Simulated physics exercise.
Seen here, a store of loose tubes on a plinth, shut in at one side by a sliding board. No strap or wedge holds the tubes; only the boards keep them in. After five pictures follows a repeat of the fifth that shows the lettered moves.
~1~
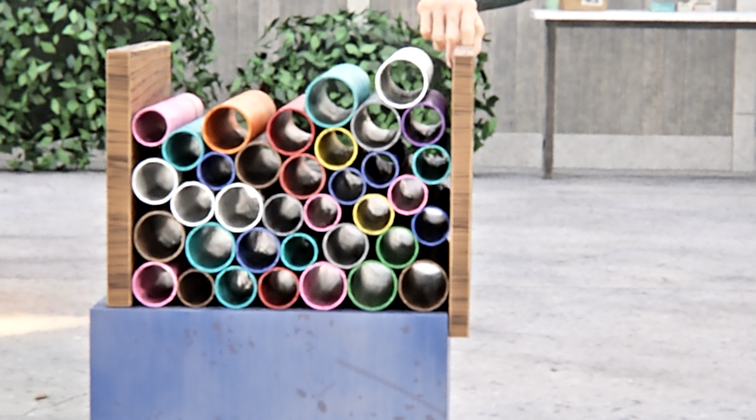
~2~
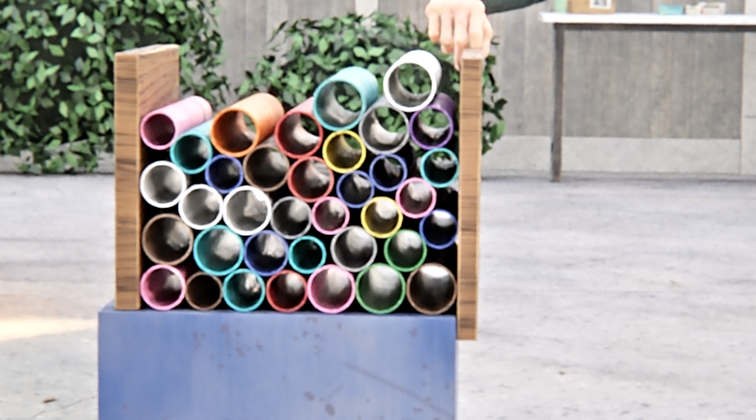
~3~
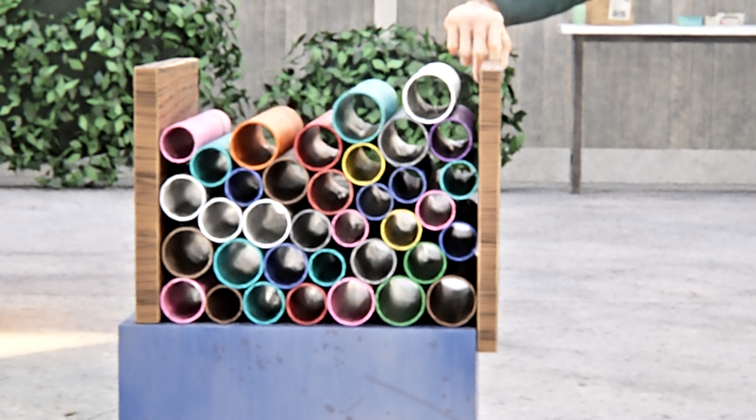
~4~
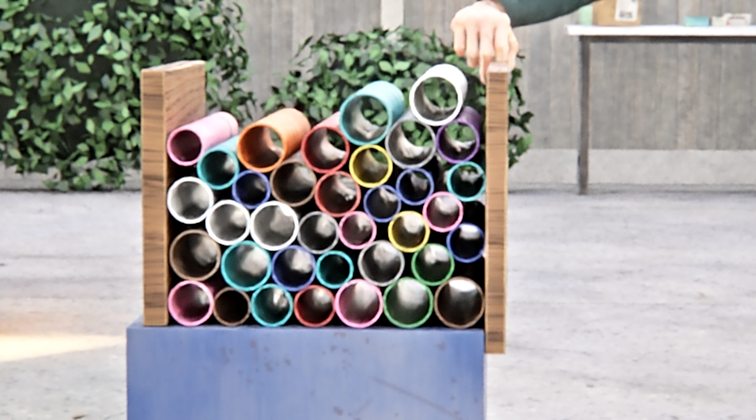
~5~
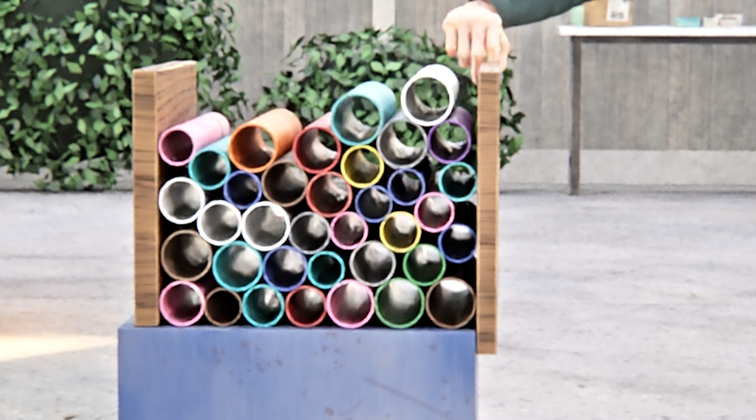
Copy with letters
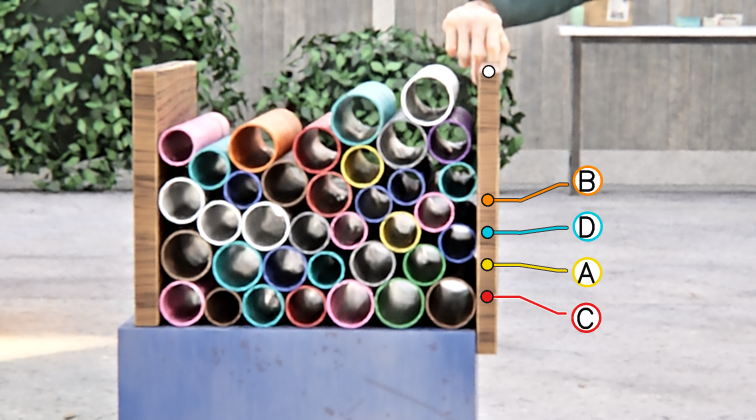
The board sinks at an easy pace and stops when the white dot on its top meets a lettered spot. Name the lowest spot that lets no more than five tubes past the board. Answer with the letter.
The last mark within the limit is A.
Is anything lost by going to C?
At C: Yes.
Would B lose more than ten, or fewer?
Fewer than ten.
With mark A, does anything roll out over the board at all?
Yes.
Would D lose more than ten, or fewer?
Fewer than ten.
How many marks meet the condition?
Three of the four.
On the marked copy, A at (487, 265); B at (487, 200); C at (487, 297); D at (487, 233); the white dot at (488, 72).
With A. Early on, top of the board (478, 156).
Further on, top of the board (477, 251).
At the end, top of the board (477, 264), three out over the board.
As for the rest, B none out over the board; C more than five out over the board; D three out over the board.
